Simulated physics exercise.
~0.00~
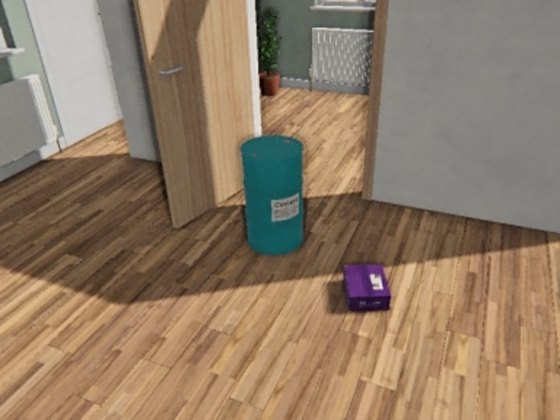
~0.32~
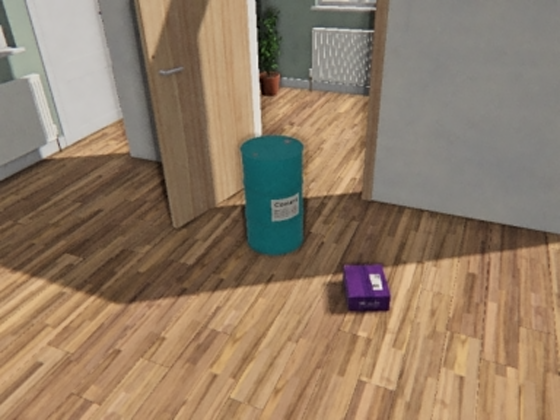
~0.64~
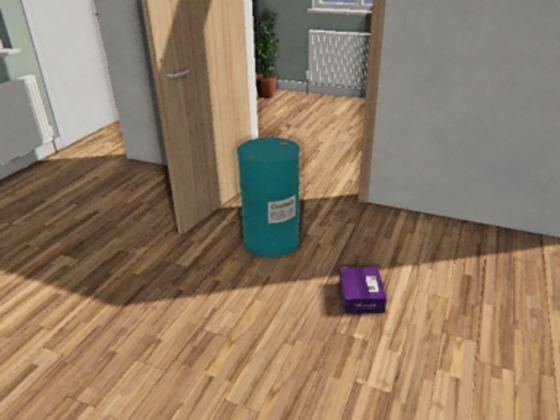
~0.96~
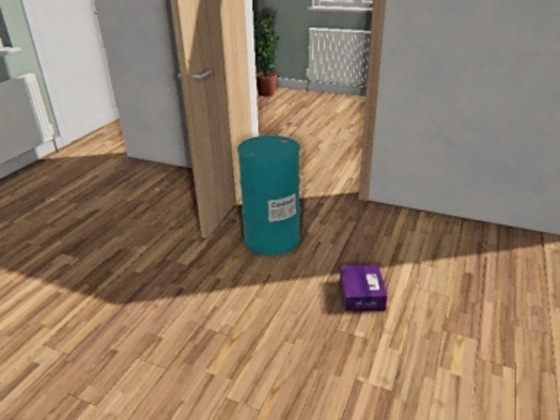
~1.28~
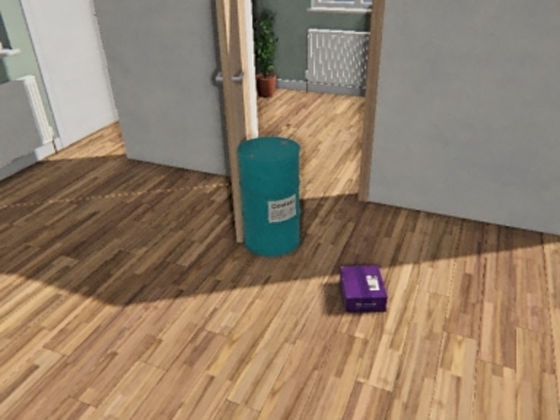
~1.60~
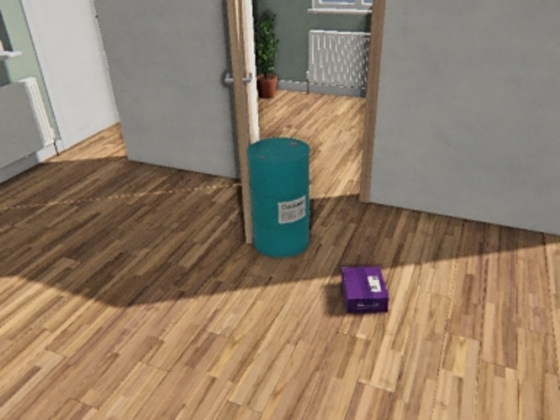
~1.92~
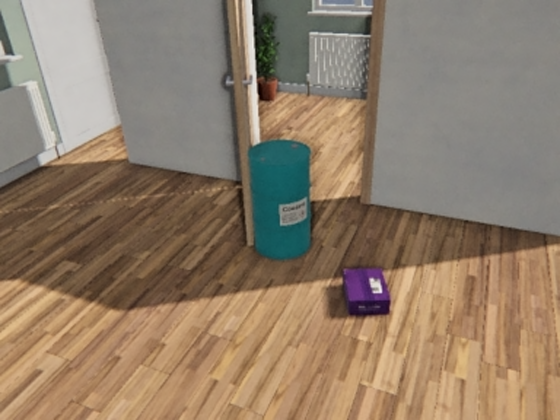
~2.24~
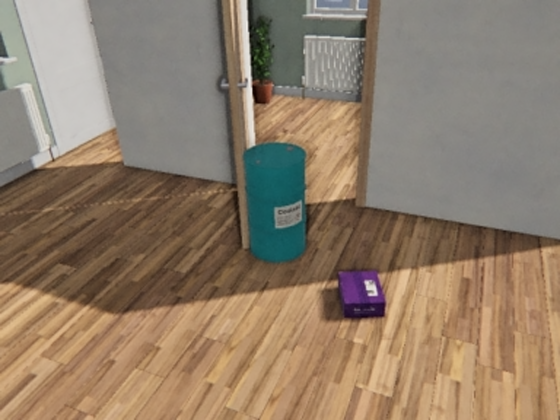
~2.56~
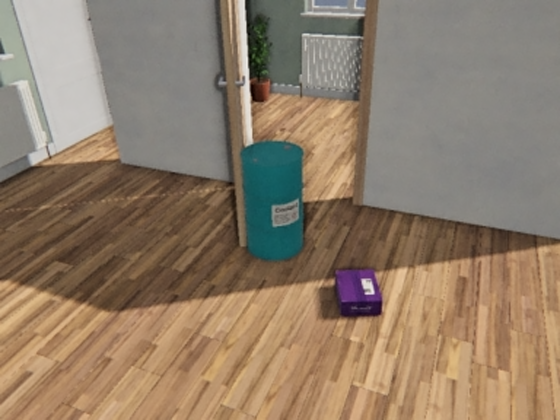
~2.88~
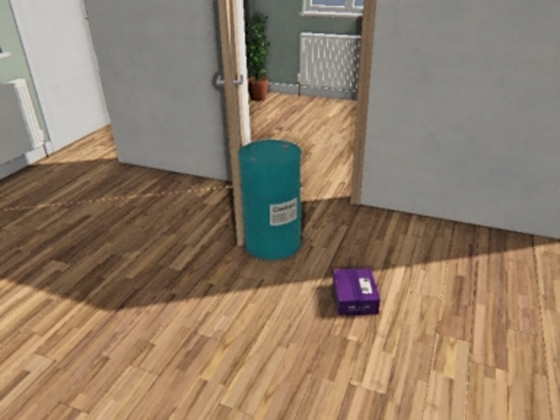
Room with wooden floor, a door swinging partway toward closing and stopping at an upright turquoise drum, purple box lying nearby.
